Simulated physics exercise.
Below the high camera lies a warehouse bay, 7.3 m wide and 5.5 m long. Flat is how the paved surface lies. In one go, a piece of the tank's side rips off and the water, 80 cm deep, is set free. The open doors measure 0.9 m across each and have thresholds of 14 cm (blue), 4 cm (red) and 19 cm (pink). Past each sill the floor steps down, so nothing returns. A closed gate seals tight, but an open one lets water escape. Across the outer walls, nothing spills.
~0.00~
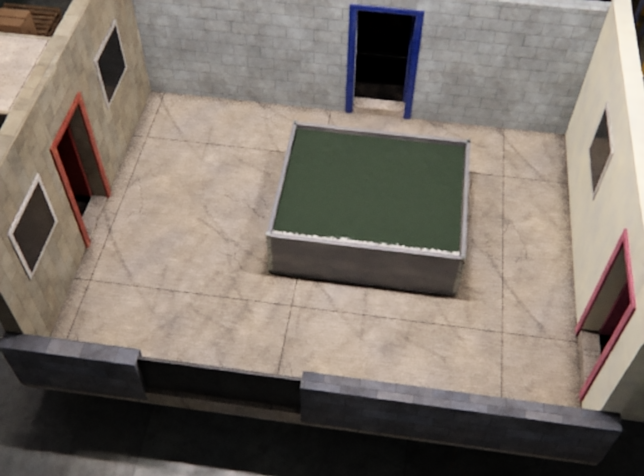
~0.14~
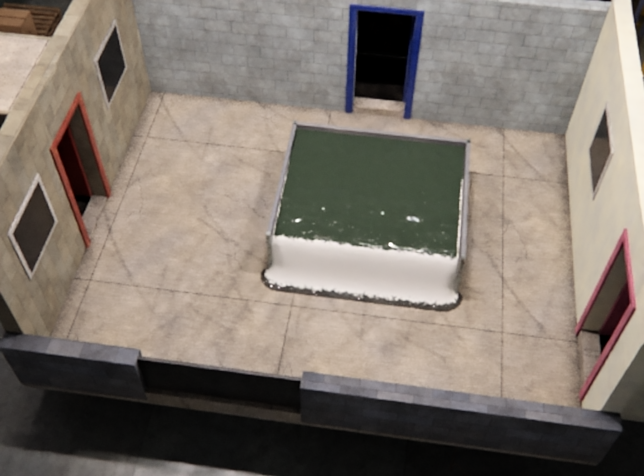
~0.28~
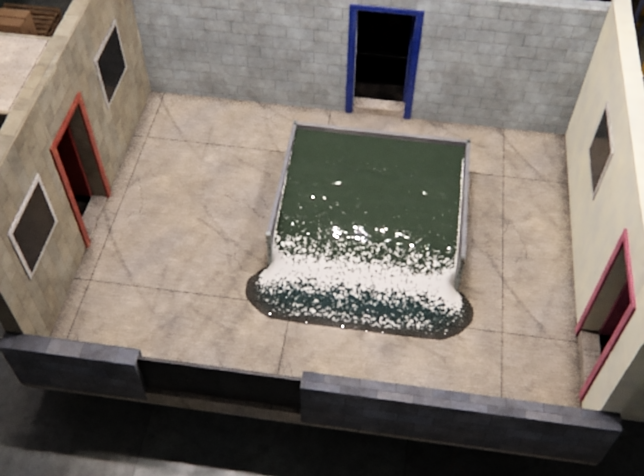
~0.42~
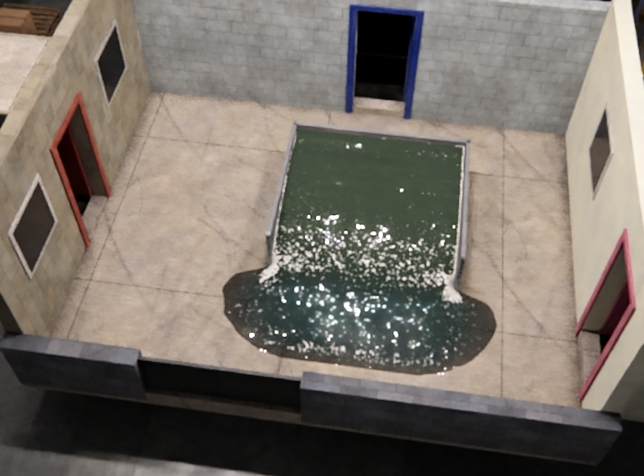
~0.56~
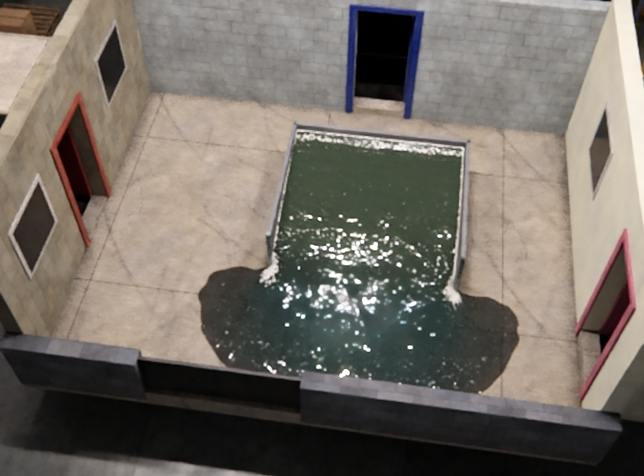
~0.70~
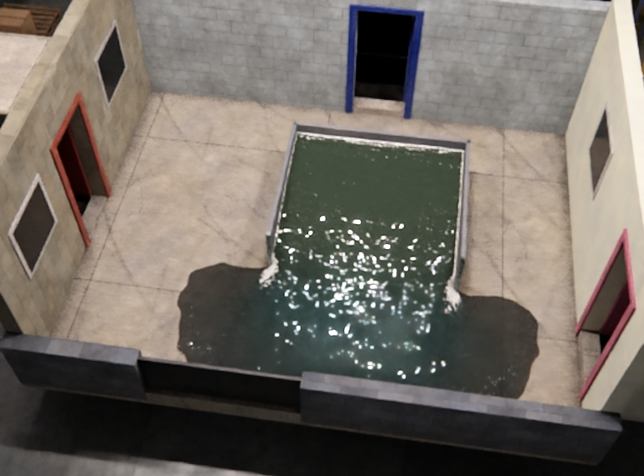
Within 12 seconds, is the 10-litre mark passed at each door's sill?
Within that time: Blue door - mark passed; red door - mark passed; pink door - mark passed.
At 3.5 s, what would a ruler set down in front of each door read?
Blue 0 cm, red 14 cm, pink 33 cm.
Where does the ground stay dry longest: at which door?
The blue one.
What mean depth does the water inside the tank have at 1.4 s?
Roughly 40 centimetres.
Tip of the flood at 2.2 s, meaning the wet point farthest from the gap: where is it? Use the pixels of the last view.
I'd put it close to (41, 361).
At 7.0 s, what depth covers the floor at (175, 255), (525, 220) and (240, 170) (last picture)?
Depths: About 8, 6 and 12 centimetres.
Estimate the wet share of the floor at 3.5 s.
Around 75 per cent.
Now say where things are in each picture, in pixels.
The first picture shows the tank at (373, 189) is whole and still, 80 cm deep.
In the second picture, the front is at (266, 272), 1.4 m from the gap at (363, 271); 0.5 m2 of floor is under water; 80 cm left at the back of the tank.
In the third picture, water pours out at (363, 271) and has run 1.6 m, to (253, 295); deepest outside 38 cm, 80 cm at the tank's back.
In the fourth picture, water pours out at (363, 273) and has run 1.9 m, to (232, 310); deepest outside 35 cm, 78 cm at the tank's back.
In the fifth picture, water pours out at (363, 273) and has run 2.3 m, to (210, 329); deepest outside 34 cm, 70 cm at the tank's back.
In the sixth picture, water pours out at (363, 273) and has run 2.7 m, to (208, 384); deepest outside 48 cm, 68 cm at the tank's back.
After 1.4 s water covers 30 % of the floor and is deepest (58 cm) near (344, 390); blue door not reached, red door not reached, pink door 4 cm at the sill, 0 L in.
After 2.2 s water covers 40 % of the floor and is deepest (58 cm) near (577, 434); blue door not reached, red door not reached, pink door 34 cm at the sill, 9 L in.
After 3.5 s water covers 75 % of the floor and is deepest (36 cm) near (41, 361); blue door not reached, red door 14 cm at the sill, 16 L in, pink door 33 cm at the sill, 121 L in.
After 7.0 s water covers 100 % of the floor and is deepest (28 cm) near (380, 135); blue door 19 cm at the sill, 8 L in, red door 8 cm at the sill, 103 L in, pink door 10 cm at the sill, 164 L in.
After 12.0 s water covers 100 % of the floor and is deepest (18 cm) near (577, 434); blue door 15 cm at the sill, 62 L in, red door 11 cm at the sill, 205 L in, pink door 9 cm at the sill, 164 L in.
